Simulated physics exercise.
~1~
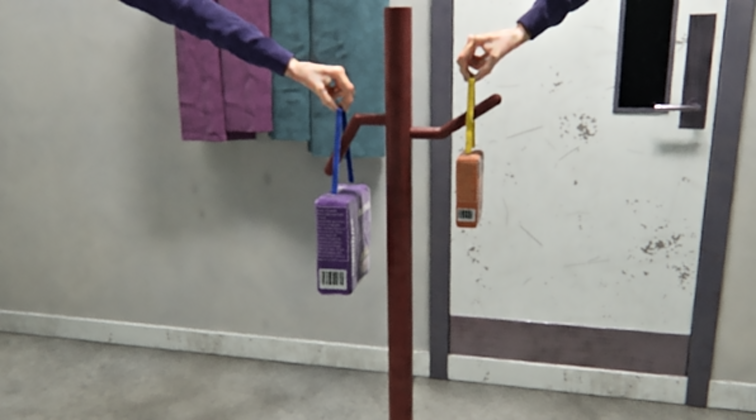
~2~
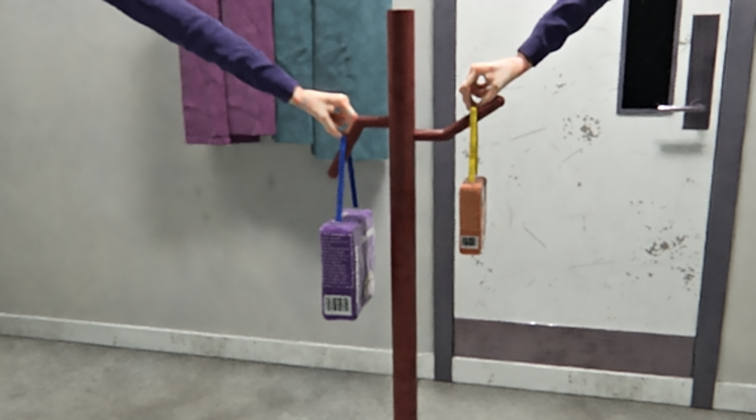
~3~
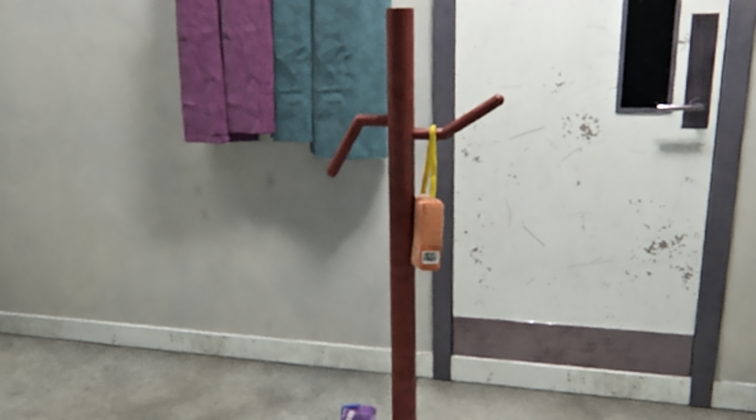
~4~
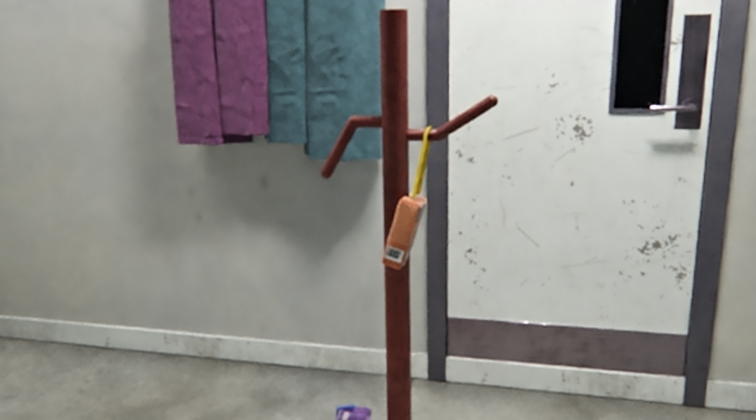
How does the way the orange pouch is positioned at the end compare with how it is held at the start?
At the start the orange pouch hangs upright from the hand holding its yellow loop. At the end it leans, hanging at a slant from the right peg with its lower end toward the left.
